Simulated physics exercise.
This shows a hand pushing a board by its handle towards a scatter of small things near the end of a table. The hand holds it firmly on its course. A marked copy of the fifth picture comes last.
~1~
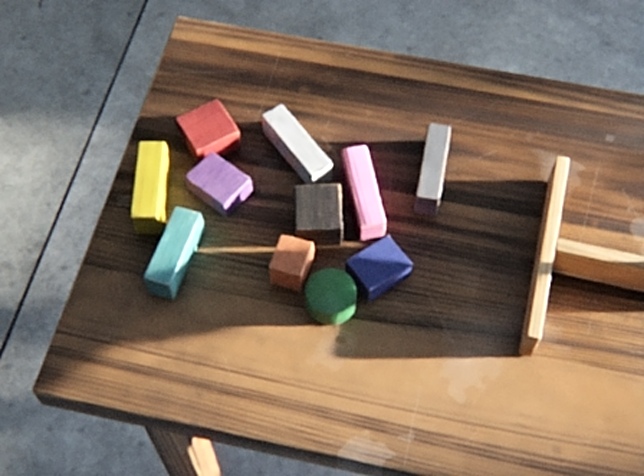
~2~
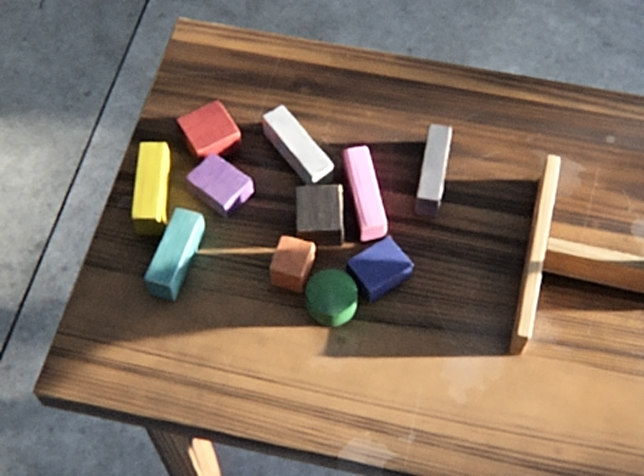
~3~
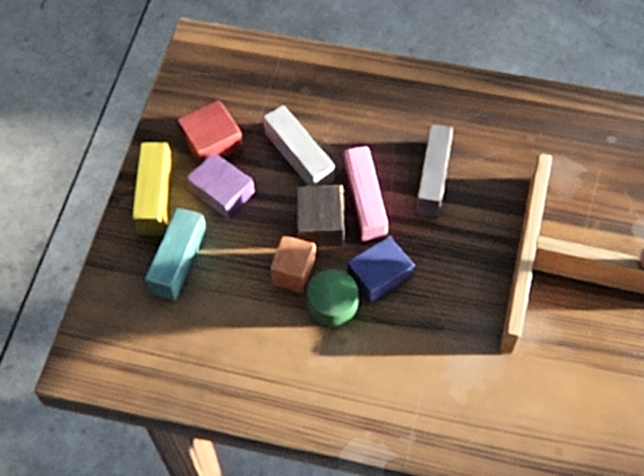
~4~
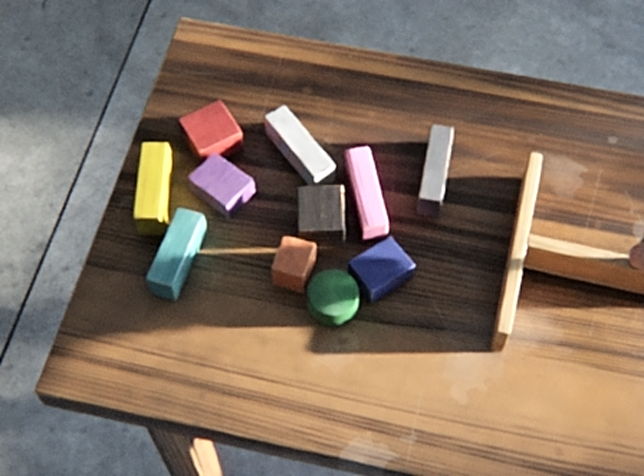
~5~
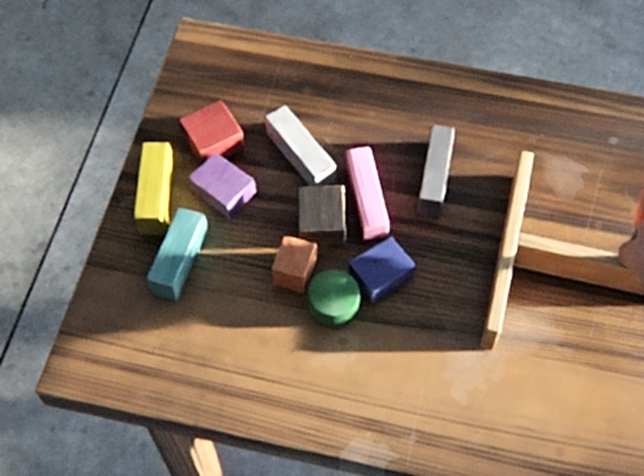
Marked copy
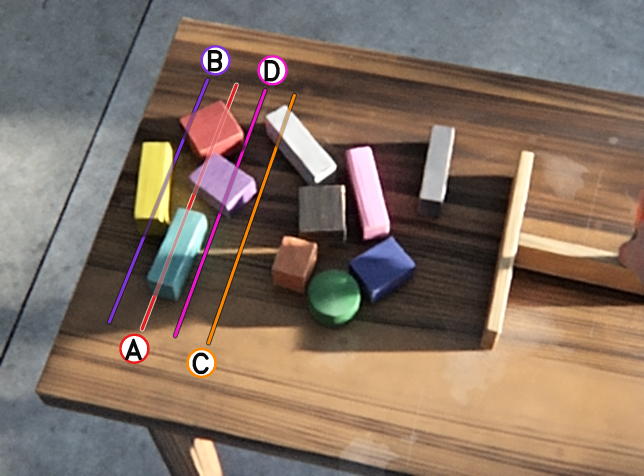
A wooden board with a long handle stands at the right of a dark-striped wooden table, seen from above at an angle over a grey floor. Scattered to its left are red, yellow, purple, turquoise, white, black, pink, grey, orange and blue blocks and a green round piece. The board slides slowly left without touching them, fingertips appear on its handle at the right edge, and the blocks stay still.
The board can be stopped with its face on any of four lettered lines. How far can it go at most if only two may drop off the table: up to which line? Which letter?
The farthest such stop is D.
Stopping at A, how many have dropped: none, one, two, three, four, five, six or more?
In all, four.
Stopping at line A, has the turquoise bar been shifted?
By then, yes.
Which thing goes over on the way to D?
It is the yellow stick.
On the copy, A at (193, 198); B at (162, 192); C at (254, 210); D at (223, 204).
On D. First, board (406, 216); green tin (322, 304); grey bar (403, 165).
Then, board (303, 197); yellow stick (150, 188); red block (207, 126).
Finally, board (225, 182); yellow stick over the edge; red block (144, 108); one fallen.
By contrast, A drops four; B drops seven; C is within the limit but short.
